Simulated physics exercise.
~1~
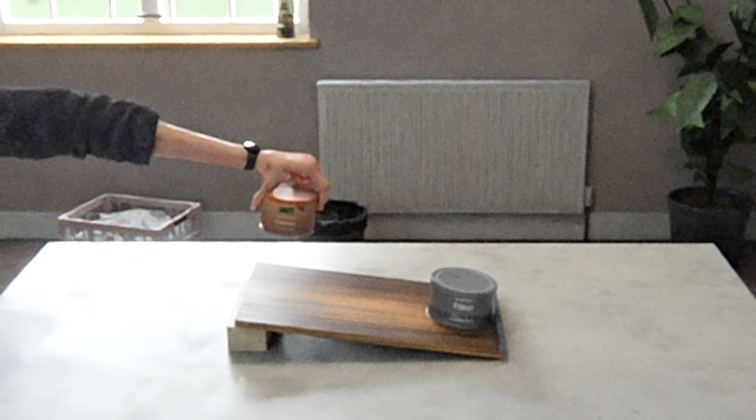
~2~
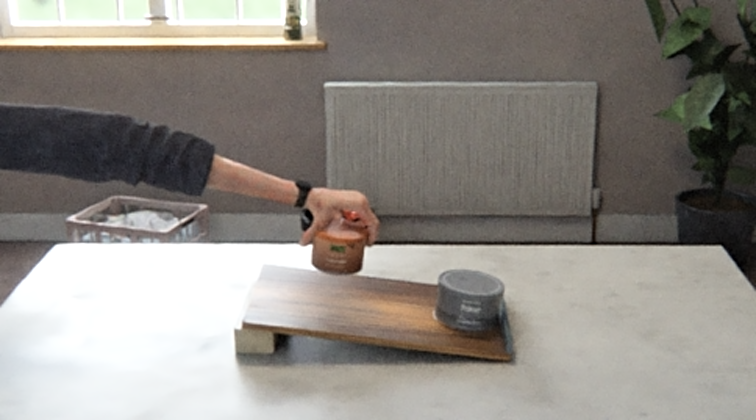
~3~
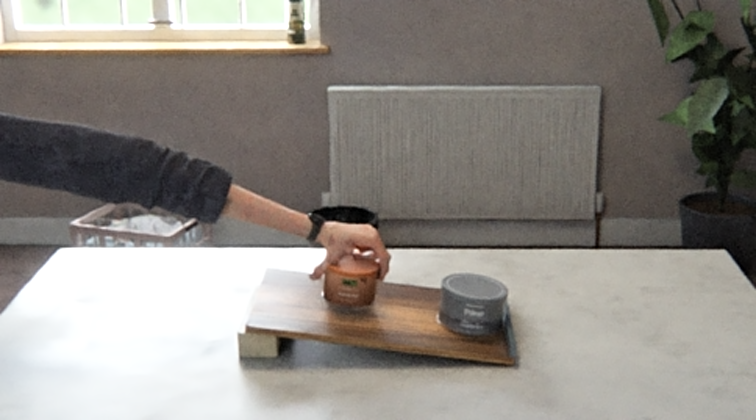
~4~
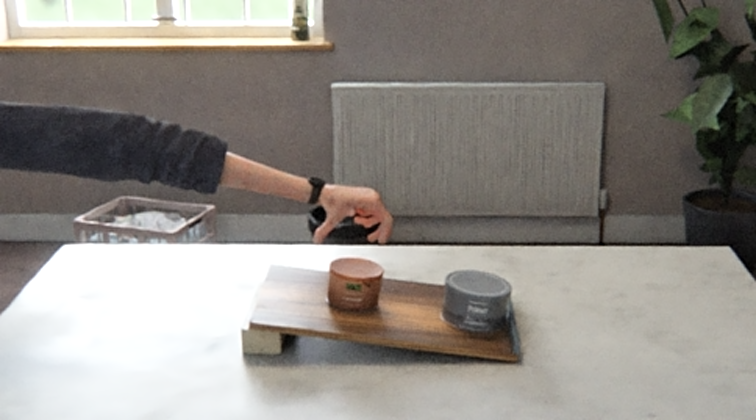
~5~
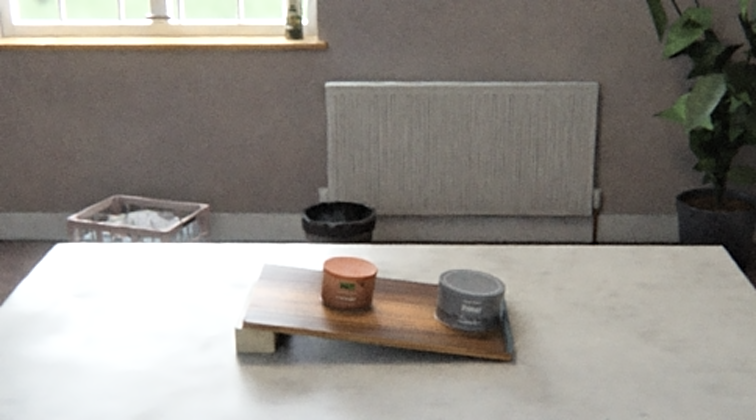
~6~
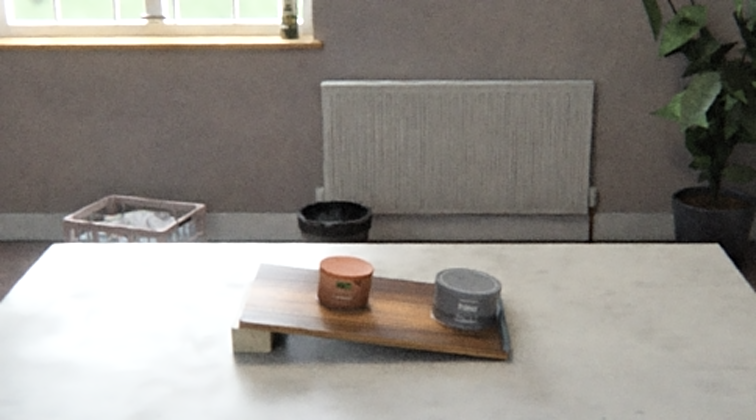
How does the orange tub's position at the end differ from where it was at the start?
At the start the orange tub is held in a hand above the left part of the board. By the end it is lower and a little further right, resting on the sloping board by itself.
